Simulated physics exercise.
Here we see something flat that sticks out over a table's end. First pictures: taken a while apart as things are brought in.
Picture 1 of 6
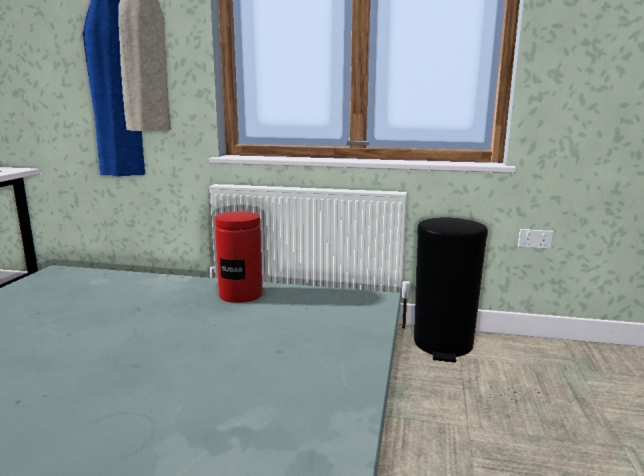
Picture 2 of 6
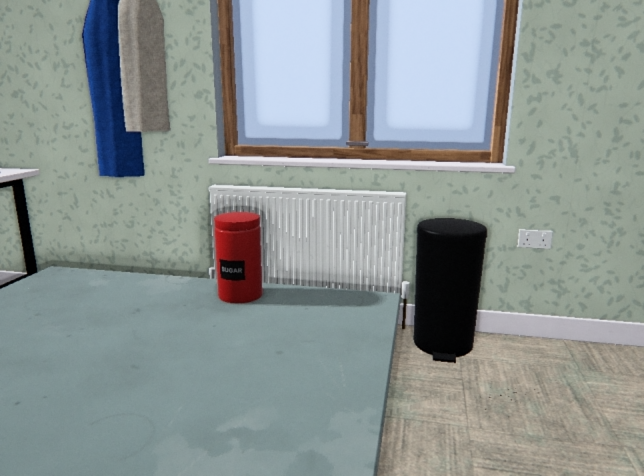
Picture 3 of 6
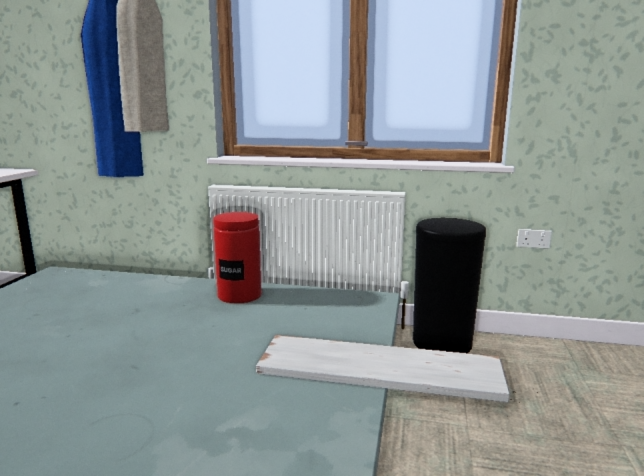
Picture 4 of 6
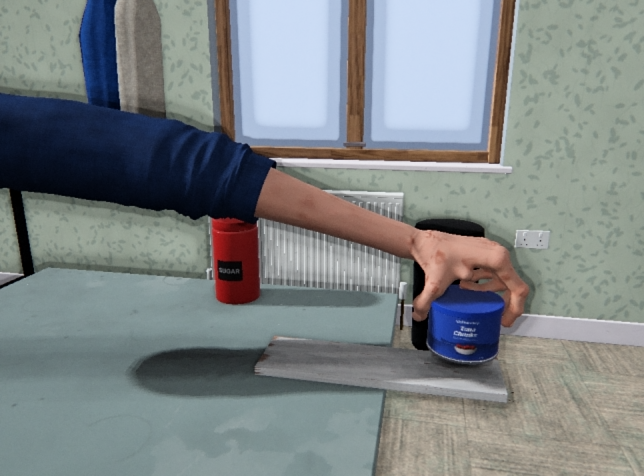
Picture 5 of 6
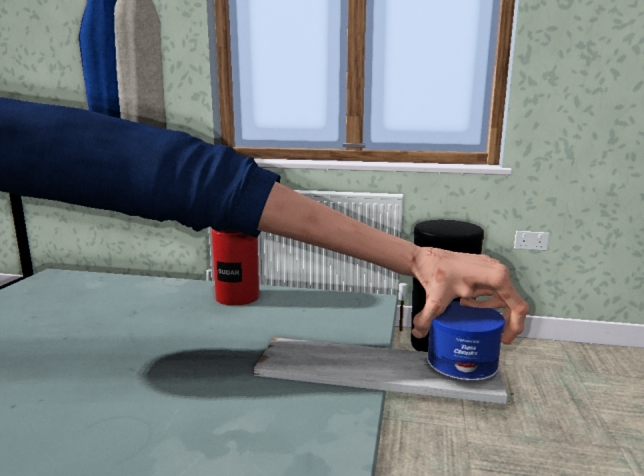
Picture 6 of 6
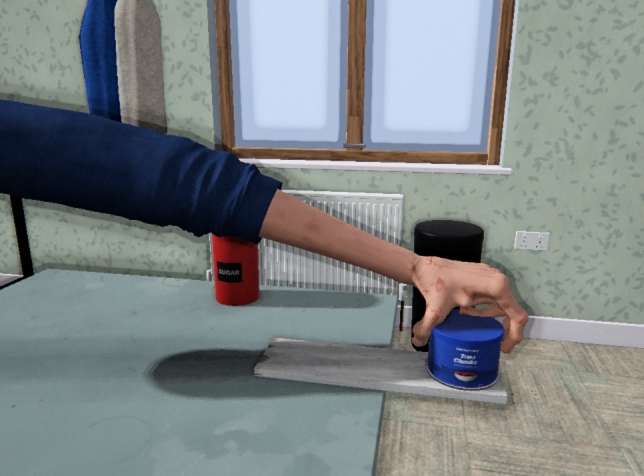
On a table's edge, a white board appears and a hand lowers a blue tub onto it.
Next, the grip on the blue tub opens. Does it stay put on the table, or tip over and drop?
Once the hand's gone, it tumbles off the table.
Then, 0.40 s past the last view, blue tub now down on the floor or falling; white board on its side.
Then, 0.50 s past the last view, white board now down on the floor or falling.
Then, 0.70 s past the last view, things are still on the move.
Finally, down on the floor or falling, white board and blue tub; red jar still in place. The board comes down.
